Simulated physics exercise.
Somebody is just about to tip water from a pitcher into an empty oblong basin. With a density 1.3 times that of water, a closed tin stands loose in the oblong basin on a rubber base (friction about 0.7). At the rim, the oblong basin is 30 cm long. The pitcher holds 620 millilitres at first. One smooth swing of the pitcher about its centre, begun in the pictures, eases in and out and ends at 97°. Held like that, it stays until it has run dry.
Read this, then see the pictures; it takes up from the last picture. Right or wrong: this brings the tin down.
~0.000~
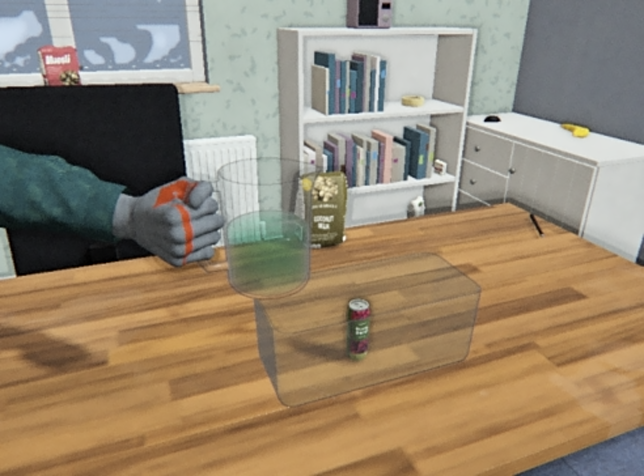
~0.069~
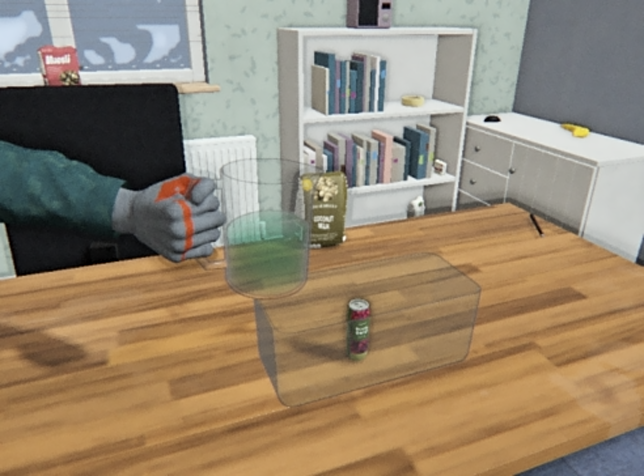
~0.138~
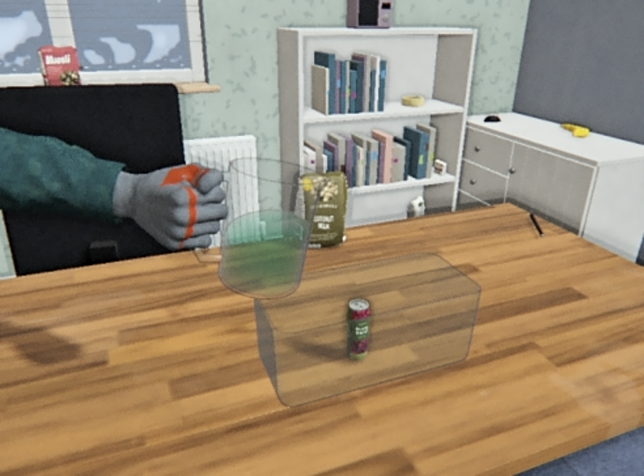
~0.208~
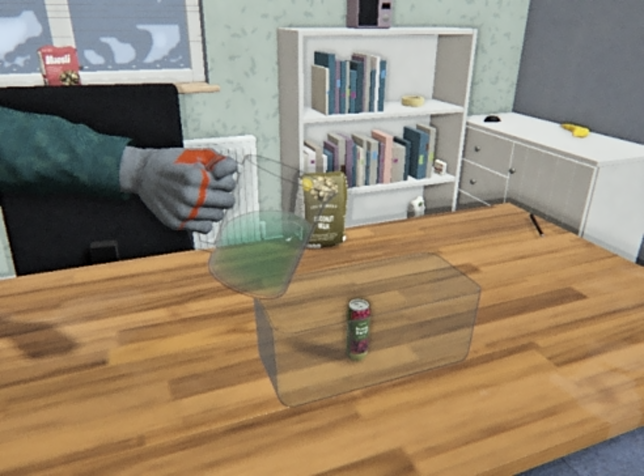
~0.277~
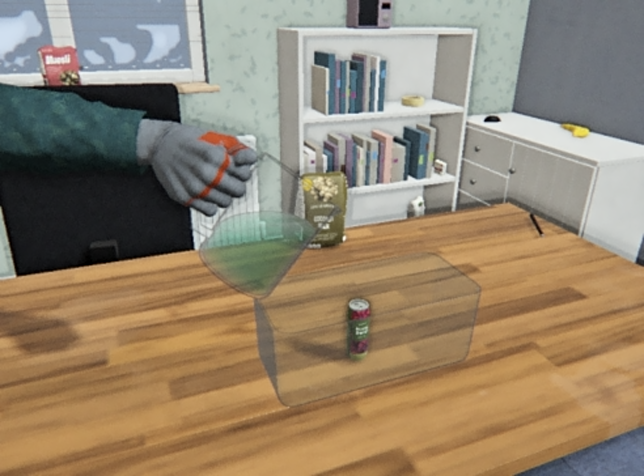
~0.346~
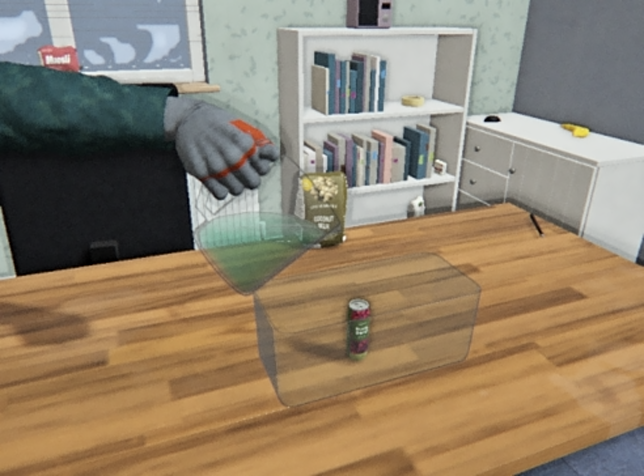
Wrong, the tin stays up.
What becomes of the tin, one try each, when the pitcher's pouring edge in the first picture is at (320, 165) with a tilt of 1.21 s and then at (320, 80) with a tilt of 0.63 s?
Run one: It does not tip. Run two: It does not tip.
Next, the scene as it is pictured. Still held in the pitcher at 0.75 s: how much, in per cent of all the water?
32 per cent or so.
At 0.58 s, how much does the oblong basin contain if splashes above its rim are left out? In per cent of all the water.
Near 10 in a hundred.
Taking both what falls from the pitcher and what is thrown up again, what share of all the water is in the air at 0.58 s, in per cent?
18 %.
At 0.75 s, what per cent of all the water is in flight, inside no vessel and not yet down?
Close to 14 per cent.
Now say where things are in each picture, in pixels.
In the first picture, it leans 0°; its right rim is at (321, 166); the water meets the walls at (225, 229) and (305, 217); the oblong basin's rim runs from (263, 309) to (458, 271); the tin's top is at (359, 307).
In the second picture, it leans 3°; its right rim is at (323, 169); the water meets the walls at (226, 229) and (305, 218).
In the third picture, it leans 11°; its right rim is at (330, 177); the water meets the walls at (225, 232) and (306, 217).
In the fourth picture, it leans 24°; its right rim is at (337, 191); the water meets the walls at (220, 233) and (307, 218).
In the fifth picture, it leans 39°; its right rim is at (341, 210); the water meets the walls at (205, 240) and (311, 220).
In the sixth picture, it leans 56°; its right rim is at (339, 230); the water meets the walls at (197, 231) and (319, 224).
After 0.58 s the tilt is 96° and 72 per cent is still to pour; the tin stands where it began.
After 0.75 s the tilt is 97° and 32 per cent is still to pour; the tin stands where it began.
After 0.93 s the tilt is 97° and 14 per cent is still to pour; the tin stands where it began.
After 1.13 s the tilt is 97° and 5 per cent is still to pour; the tin stands where it began.
In the end the tin stands where it began.
